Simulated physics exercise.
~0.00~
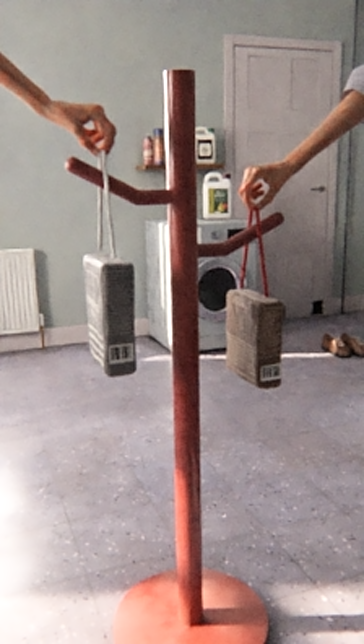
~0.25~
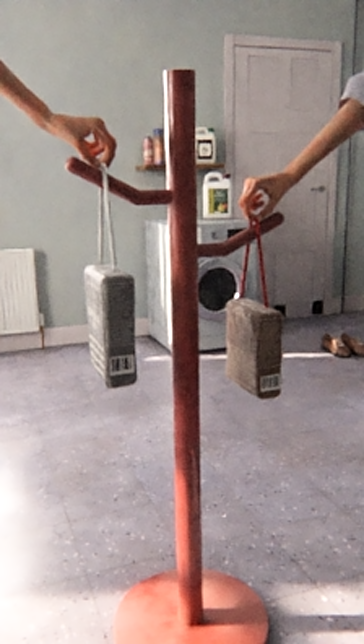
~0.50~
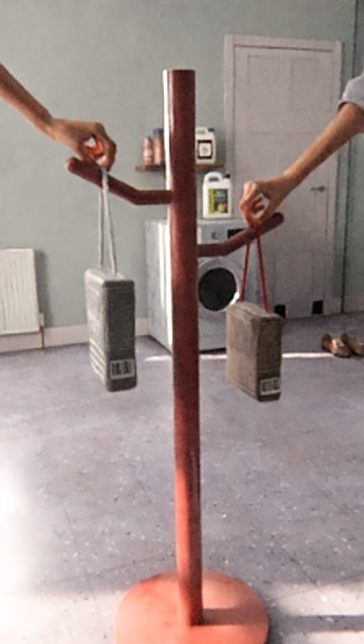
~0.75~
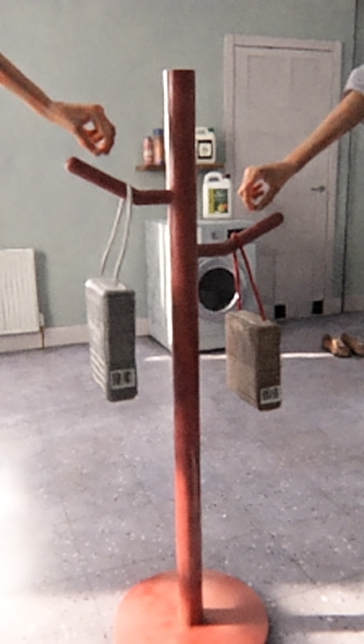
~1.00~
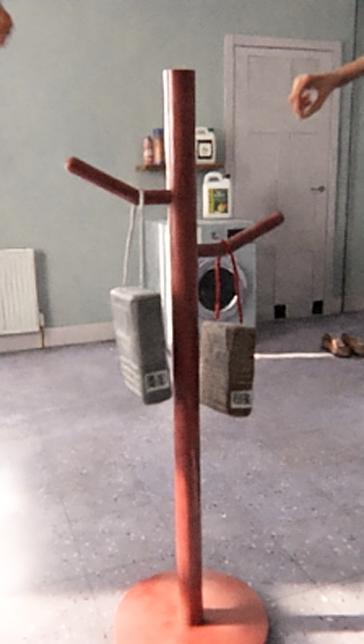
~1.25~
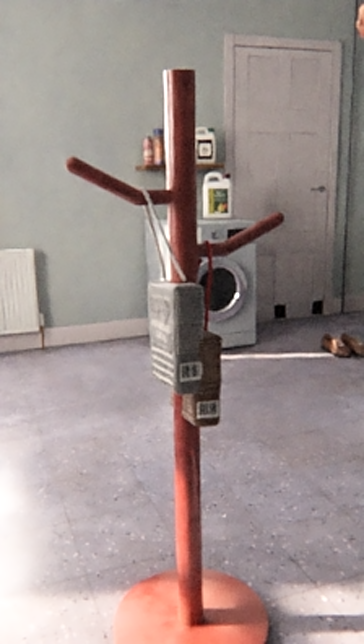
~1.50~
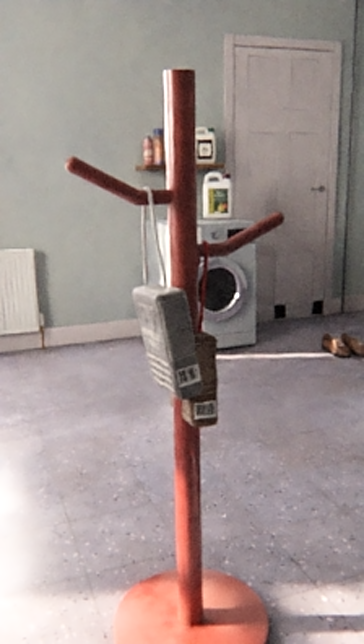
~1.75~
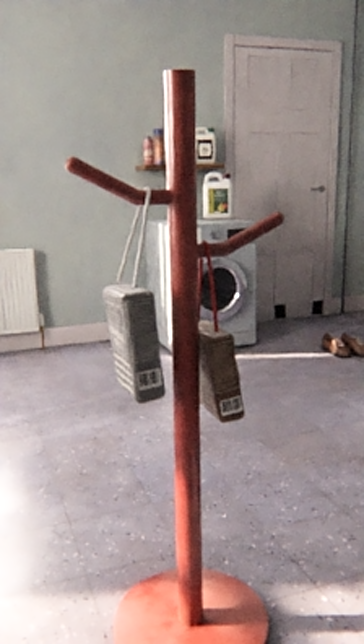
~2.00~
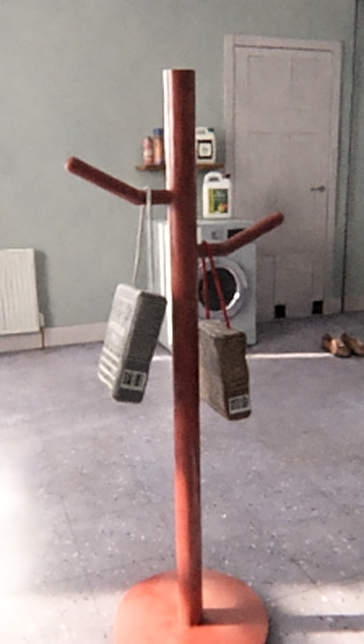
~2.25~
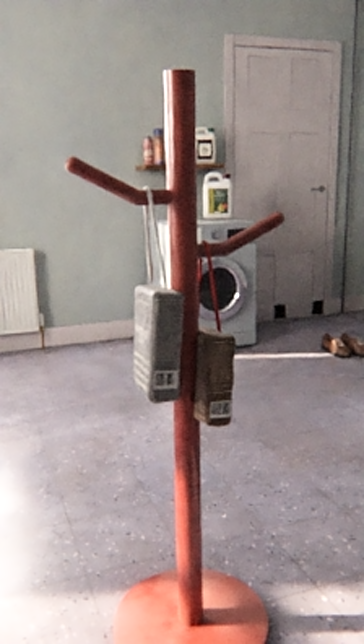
Two hands lower a grey bag and a brown bag by their loops onto the left and right pegs of a red stand, then let go and withdraw. The bags slide inward and swing beside the post, both still hanging at the end.
